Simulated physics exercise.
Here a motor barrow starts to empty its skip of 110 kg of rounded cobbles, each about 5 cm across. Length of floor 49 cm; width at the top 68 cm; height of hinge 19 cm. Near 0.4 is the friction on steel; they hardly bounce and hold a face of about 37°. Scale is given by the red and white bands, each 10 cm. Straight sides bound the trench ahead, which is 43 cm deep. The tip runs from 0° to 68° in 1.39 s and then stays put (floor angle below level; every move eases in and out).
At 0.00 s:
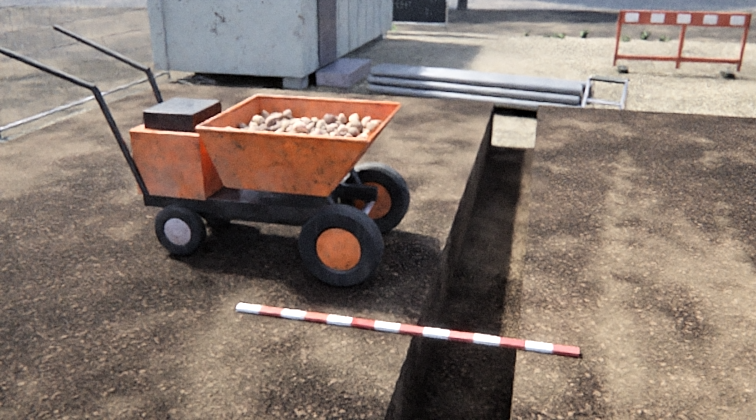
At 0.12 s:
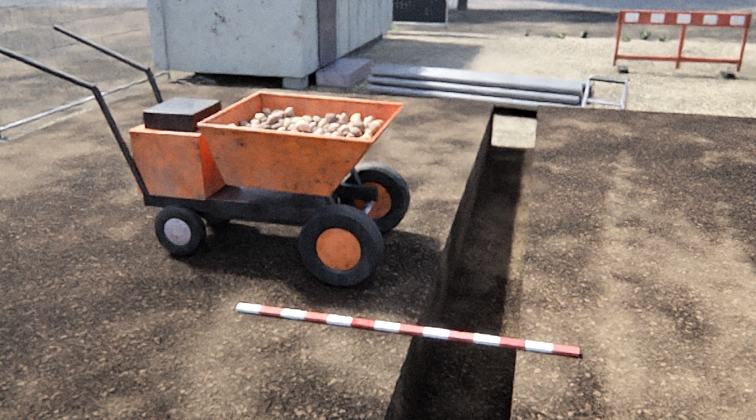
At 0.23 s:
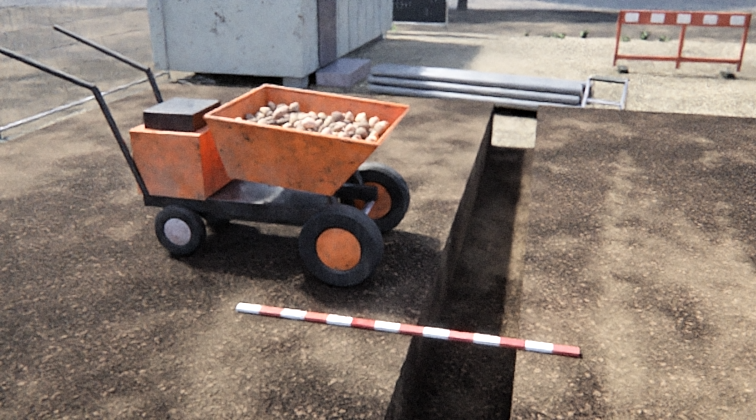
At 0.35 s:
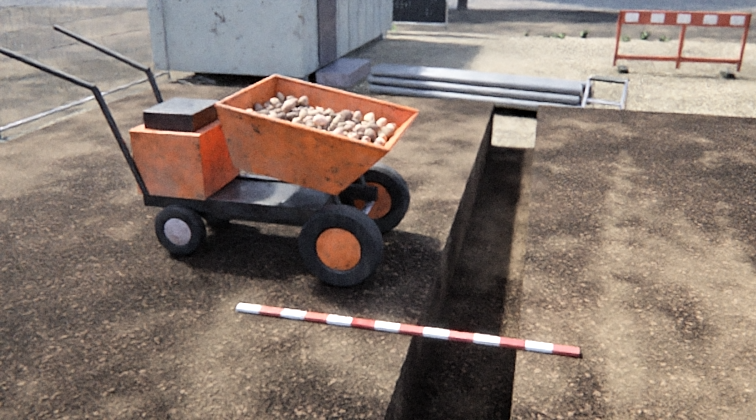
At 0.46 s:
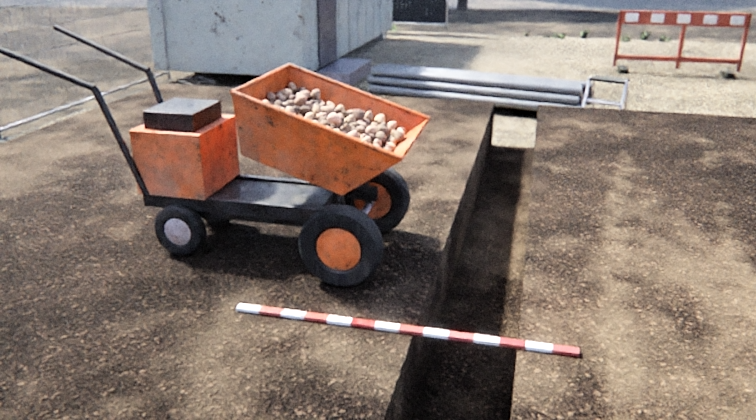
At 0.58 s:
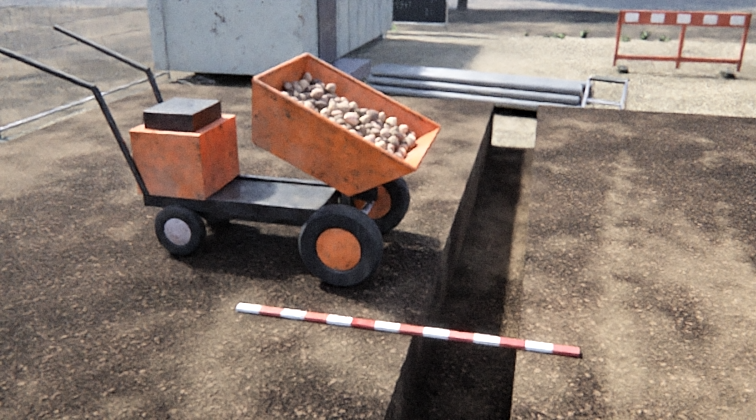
An orange motor barrow stood beside a narrow trench, its skip full of rounded stones, and the skip slowly tilted up at the back, its front lip lowering toward the right while the wheels stayed still.
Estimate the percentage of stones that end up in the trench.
Roughly 89 per cent.
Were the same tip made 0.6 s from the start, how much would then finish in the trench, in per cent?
Roughly 65% would finish there.
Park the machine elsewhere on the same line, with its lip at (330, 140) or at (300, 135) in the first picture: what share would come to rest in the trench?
Some 100 and some 80 per cent, in that order.
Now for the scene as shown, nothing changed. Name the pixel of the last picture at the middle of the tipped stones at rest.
Roughly at (490, 336).
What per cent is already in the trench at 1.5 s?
By then, around 30 percent.
After 1.0 s the floor is at 57°; 100 % in the skip; the foremost stones are at (450, 195).
After 1.5 s the floor is at 68°; 68 % in the skip, 30 % in the trench, 2 % past the trench; the foremost stones are at (540, 266).
After 1.8 s the floor is at 68°; 37 % in the skip, 53 % in the trench, 11 % past the trench; the foremost stones are at (602, 266).
After 3.8 s the floor is at 68°; 0 % in the skip, 89 % in the trench, 11 % past the trench; the foremost stones are at (641, 270).
